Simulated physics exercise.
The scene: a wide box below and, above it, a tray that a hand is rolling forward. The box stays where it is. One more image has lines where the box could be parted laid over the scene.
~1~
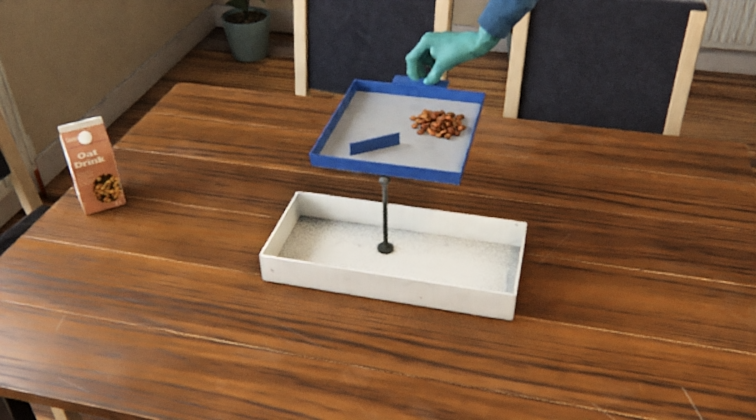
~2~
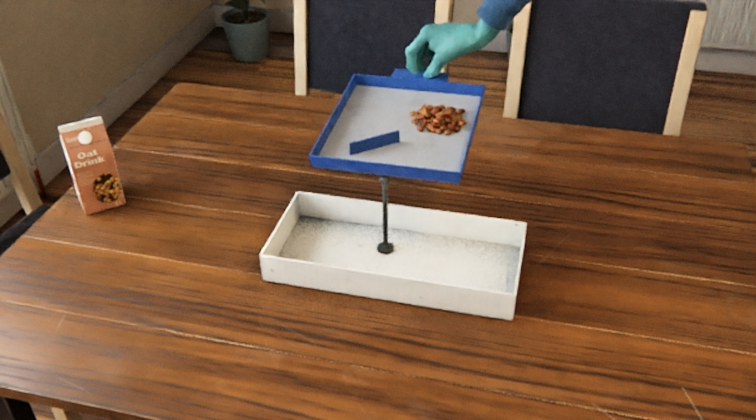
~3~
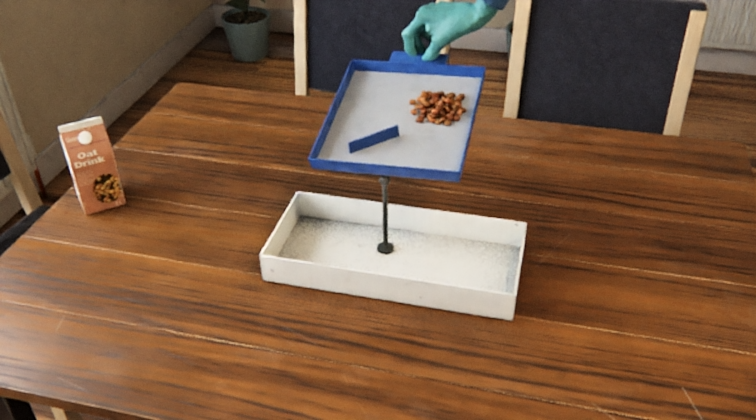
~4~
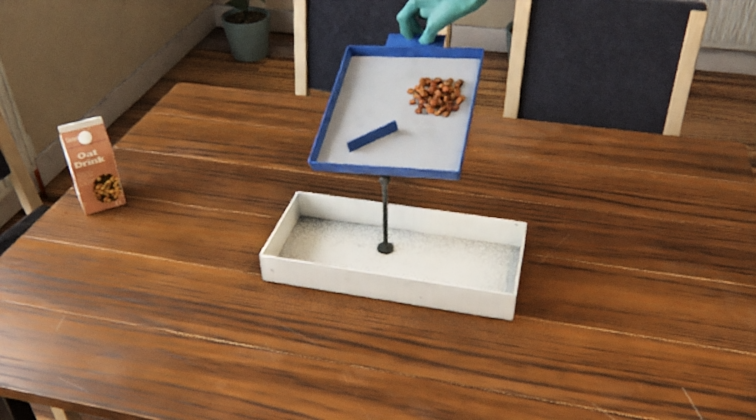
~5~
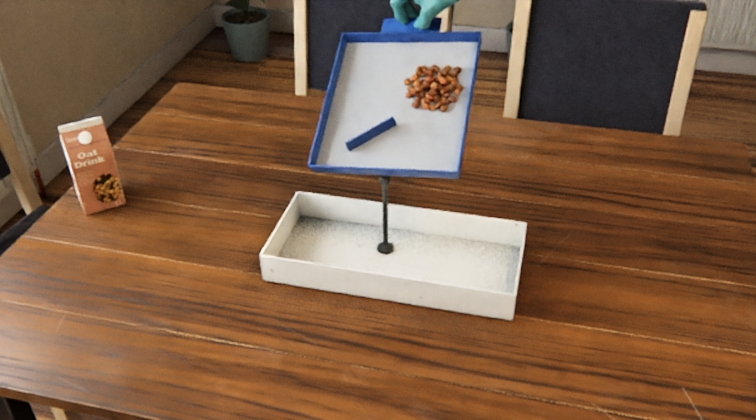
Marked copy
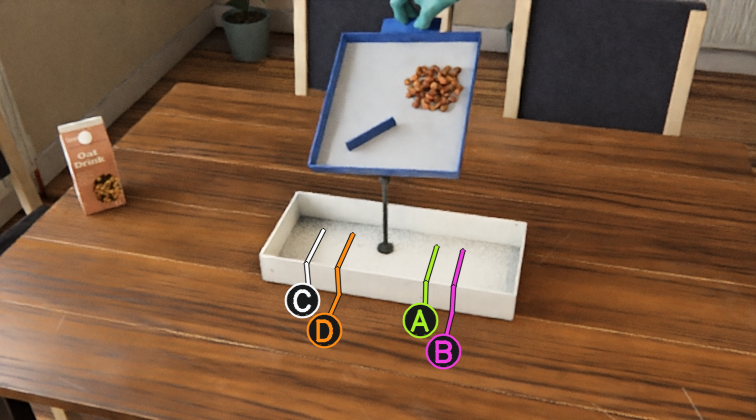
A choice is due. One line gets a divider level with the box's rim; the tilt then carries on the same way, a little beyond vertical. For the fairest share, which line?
Take D.
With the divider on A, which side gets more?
More lands on the left.
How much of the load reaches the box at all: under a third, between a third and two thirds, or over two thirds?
About that: Over two thirds.
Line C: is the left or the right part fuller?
The right side.
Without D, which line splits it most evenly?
Line C.
On the marked copy, line A crosses the front rim at (426, 281); line B crosses the front rim at (453, 285); line C crosses the front rim at (306, 262); line D crosses the front rim at (337, 267).
If A is chosen, of what is caught, every piece on the left of the divider, not one piece on the right.
If B is chosen, of what is caught, every piece on the left of the divider, not one piece on the right.
If C is chosen, of what is caught, about a tenth on the left of the divider, the larger part on the right.
If D is chosen, of what is caught, roughly a third on the left of the divider, roughly two thirds on the right.
